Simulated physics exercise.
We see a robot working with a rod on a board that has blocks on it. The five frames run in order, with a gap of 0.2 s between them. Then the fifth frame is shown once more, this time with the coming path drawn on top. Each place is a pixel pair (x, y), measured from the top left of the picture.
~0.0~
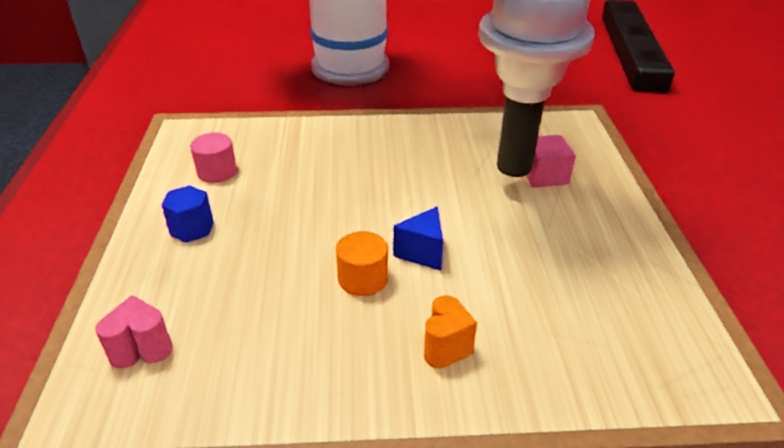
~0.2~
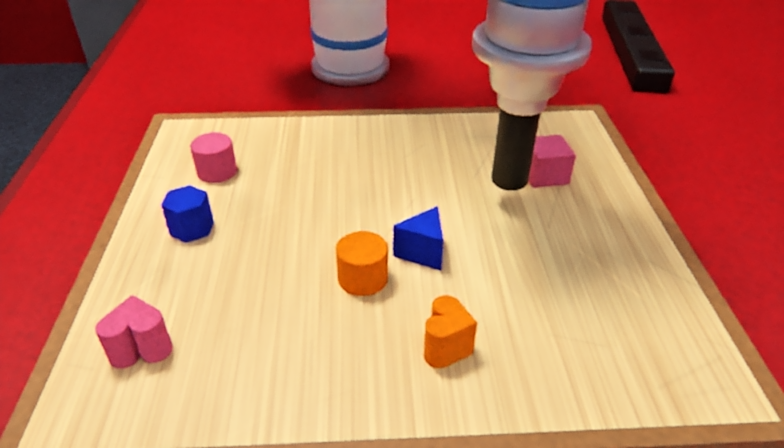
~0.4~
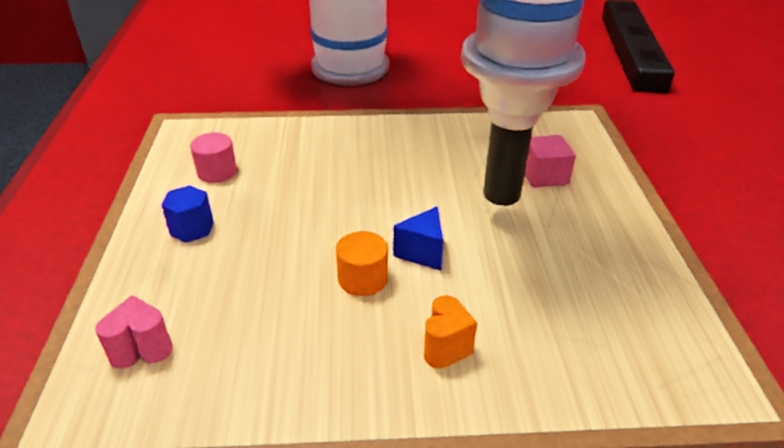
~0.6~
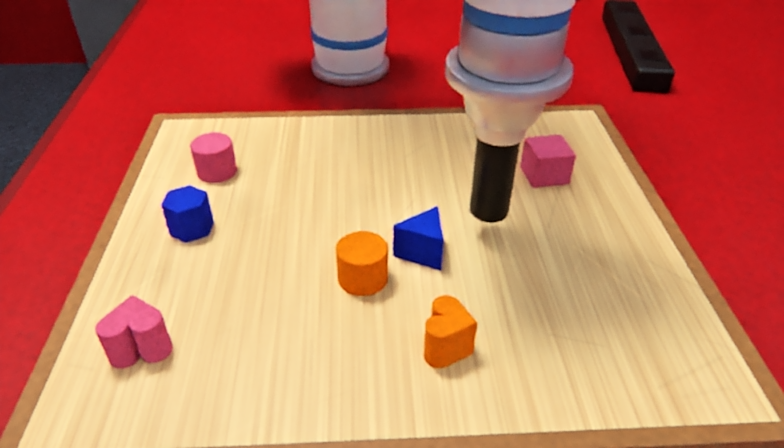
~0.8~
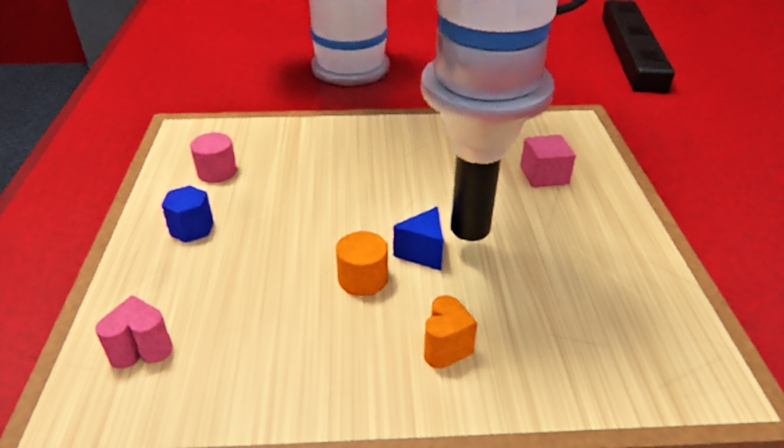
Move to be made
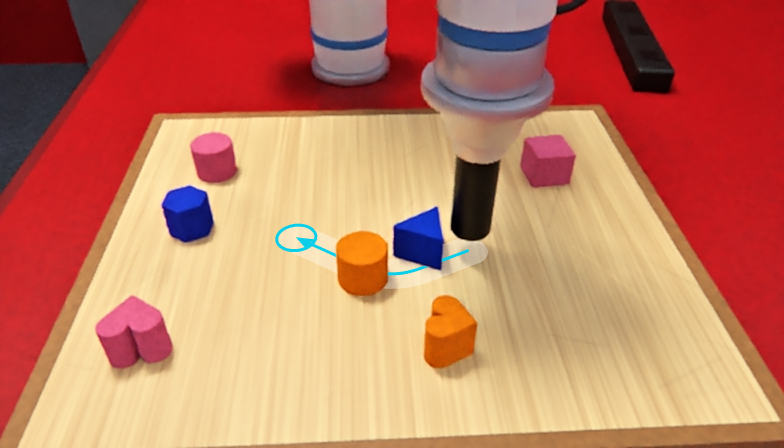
A robot arm with a black rod moved a short way down and left over a wooden board, from beside the pink cube to just right of the blue triangle, while the blocks stayed still.
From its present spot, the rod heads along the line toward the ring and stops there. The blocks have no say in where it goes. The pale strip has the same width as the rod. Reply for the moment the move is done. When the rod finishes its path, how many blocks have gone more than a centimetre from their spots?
Here I'd predict two blocks moving more than 1 cm.
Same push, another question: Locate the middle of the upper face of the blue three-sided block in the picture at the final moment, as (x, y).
That would be at about pixel (334, 197).
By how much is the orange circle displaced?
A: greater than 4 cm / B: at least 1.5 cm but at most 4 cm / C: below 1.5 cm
(A)
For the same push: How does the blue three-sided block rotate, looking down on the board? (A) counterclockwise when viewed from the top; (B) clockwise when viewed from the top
Choice B: Clockwise when viewed from the top.
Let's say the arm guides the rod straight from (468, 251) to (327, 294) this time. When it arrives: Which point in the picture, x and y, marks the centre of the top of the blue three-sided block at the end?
My best guess is (359, 222).
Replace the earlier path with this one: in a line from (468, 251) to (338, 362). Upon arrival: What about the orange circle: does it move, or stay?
From what I can tell, it will keep its place.
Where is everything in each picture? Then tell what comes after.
In the first frame, tip of the rod (514, 168), middles of tops, orange circle (362, 246), blue three-sided block (425, 223), orange heart-shaped block (449, 315).
In the second frame, rod (509, 181), nothing pushed.
In the third frame, rod (502, 196), nothing pushed.
In the fourth frame, rod (489, 212), nothing pushed.
In the fifth frame, rod (470, 230), orange circle (362, 246), blue three-sided block (425, 223), orange heart-shaped block (449, 315).
The line goes from (468, 251) via (411, 271) and (349, 261), ending at (296, 238).
The first path, step by step. One third of the way, rod (410, 251); orange circle (352, 247); blue three-sided block (380, 224), turned 30° clockwise.
Two thirds of the way, rod (346, 239); orange circle (302, 245); blue three-sided block (346, 206), turned 95° clockwise.
At the end, rod (294, 217); orange circle (287, 243); blue three-sided block (334, 197), turned 130° clockwise; orange heart-shaped block unmoved.
